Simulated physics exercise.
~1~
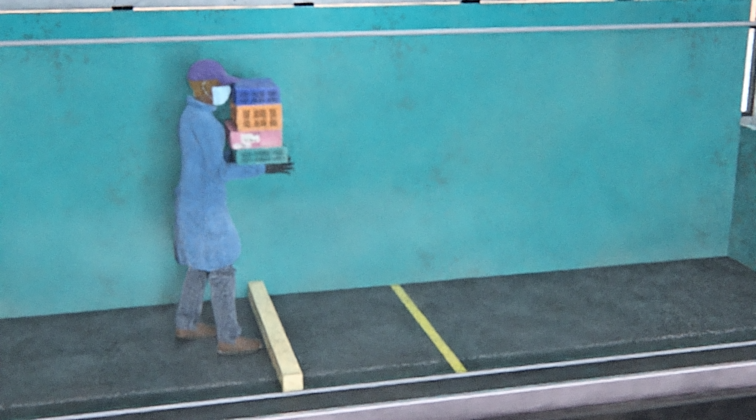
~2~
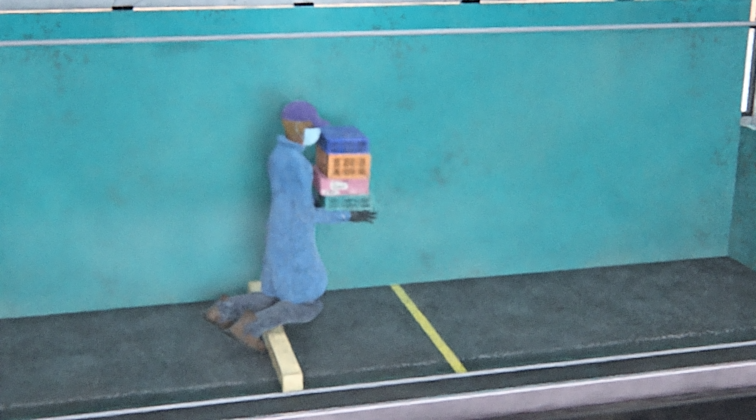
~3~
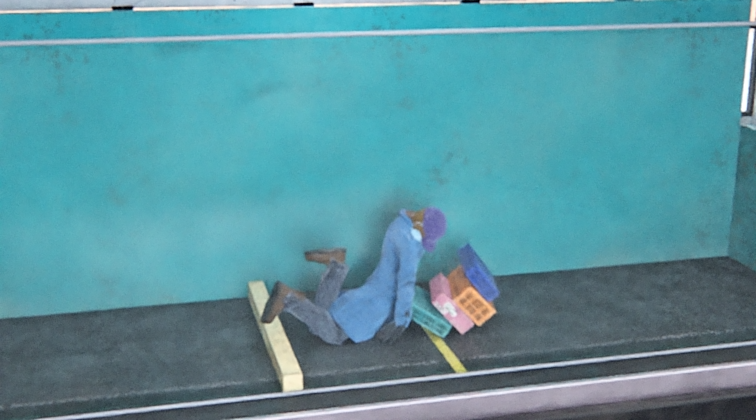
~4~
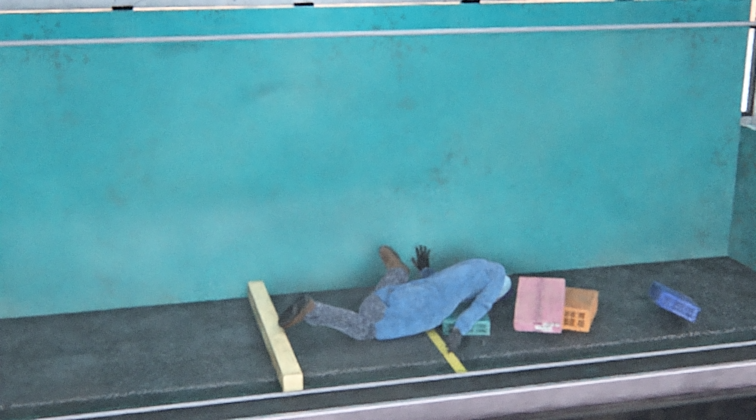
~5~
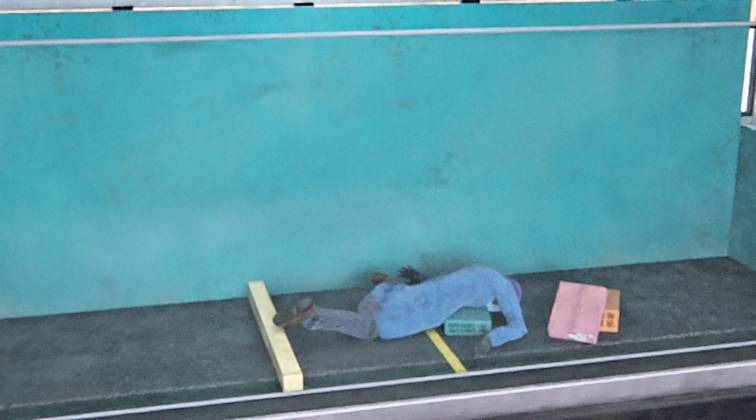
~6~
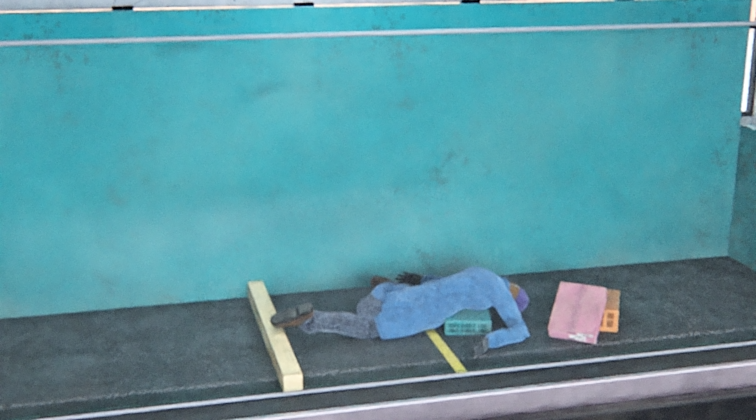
In the video, a masked figure in a blue coat holding stacked crates and a pink parcel drops kneeling over a pale rail, then pitches forward to the right, spilling the stack, and ends lying face down across a yellow line, the teal crate beside it and pink and orange items farther right.
